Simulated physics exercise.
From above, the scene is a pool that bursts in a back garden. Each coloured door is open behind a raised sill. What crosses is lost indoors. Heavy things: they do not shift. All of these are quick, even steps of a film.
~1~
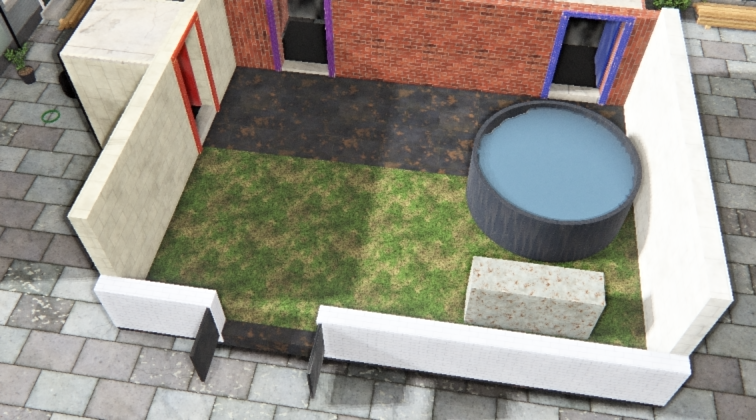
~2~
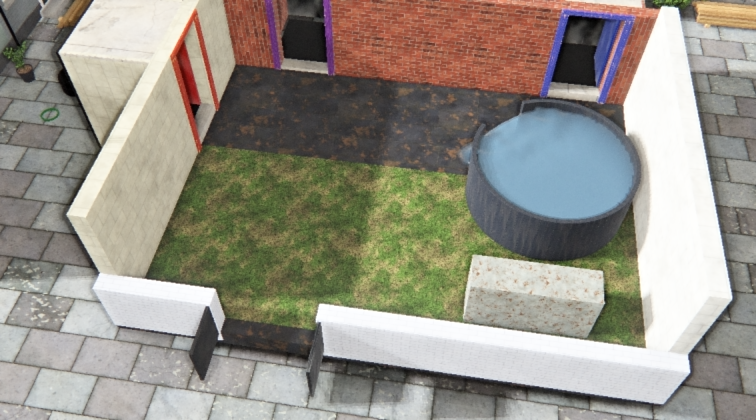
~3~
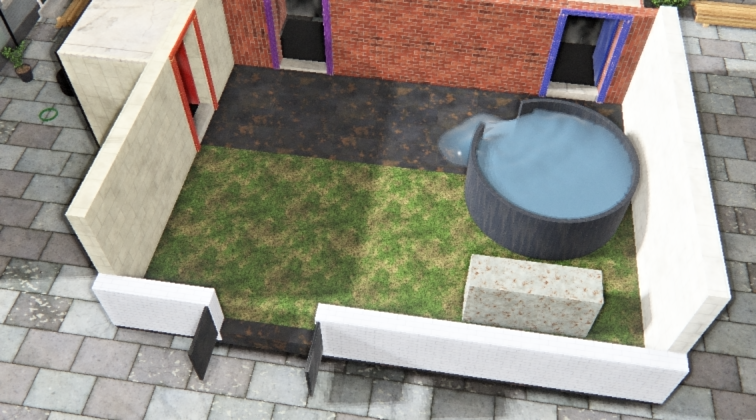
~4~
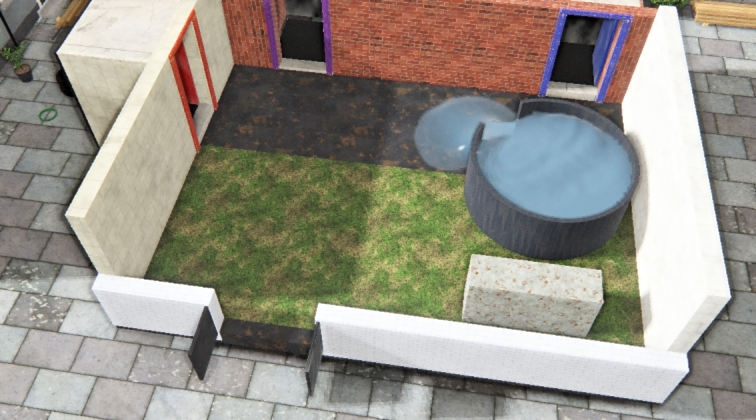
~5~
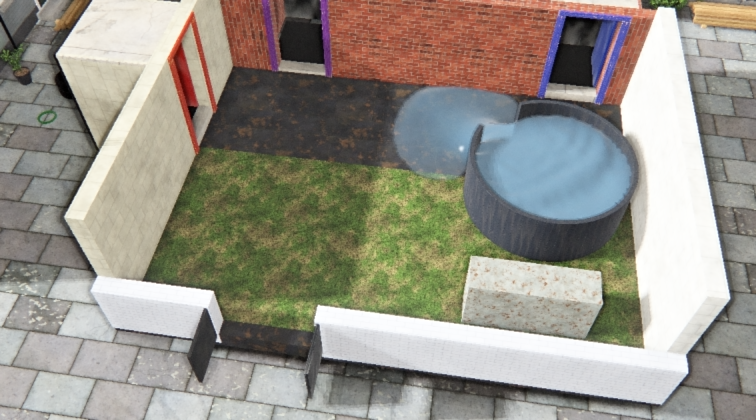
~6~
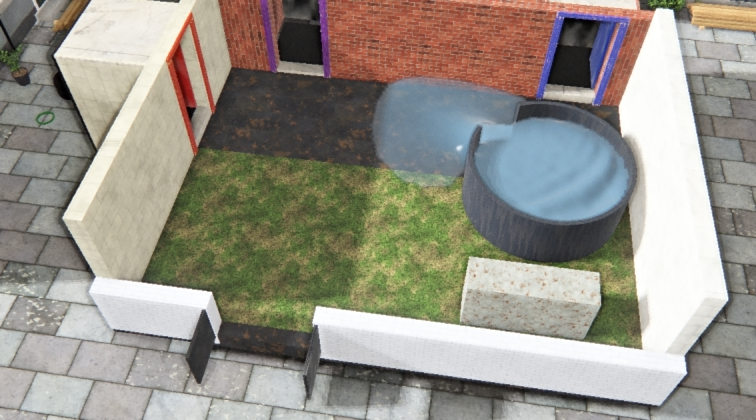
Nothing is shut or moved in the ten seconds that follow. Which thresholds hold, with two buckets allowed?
The purple door will be over the limit, the blue door will be within bounds, the red door will be over the limit.
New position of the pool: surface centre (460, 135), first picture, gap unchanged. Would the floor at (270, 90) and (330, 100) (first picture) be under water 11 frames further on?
Note - point 1 drenched; point 2 drenched.
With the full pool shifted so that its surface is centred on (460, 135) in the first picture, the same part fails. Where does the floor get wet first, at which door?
The purple one comes first.
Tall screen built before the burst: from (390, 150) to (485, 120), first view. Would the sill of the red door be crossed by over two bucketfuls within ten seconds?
One by one: The red door takes less.
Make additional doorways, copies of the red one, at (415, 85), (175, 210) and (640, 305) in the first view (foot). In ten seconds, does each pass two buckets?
As listed: Passes that mark, keeps below it, is under.
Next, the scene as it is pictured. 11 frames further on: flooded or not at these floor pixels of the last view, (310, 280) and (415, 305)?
The first spot is bone-dry and the second bone-dry.
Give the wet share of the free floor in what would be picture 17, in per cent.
That's roughly 45 per cent.
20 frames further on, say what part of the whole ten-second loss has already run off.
Near 15 in a hundred.
A moment on, water covers 30 % of the floor; the purple door wet at the sill, nothing in, the blue door wet at the sill, nothing in, the red door not reached.
Next, water covers 45 % of the floor; the purple door under two buckets in, the blue door wet at the sill, nothing in, the red door wet at the sill, nothing in.
Then, water covers 55 % of the floor; the purple door over two buckets in, the blue door wet at the sill, nothing in, the red door over two buckets in.
Later, water covers 75 % of the floor; the purple door far over two buckets in, the blue door wet at the sill, nothing in, the red door far over two buckets in.
In the end, water covers 100 % of the floor; the purple door far over two buckets in, the blue door wet at the sill, nothing in, the red door far over two buckets in.
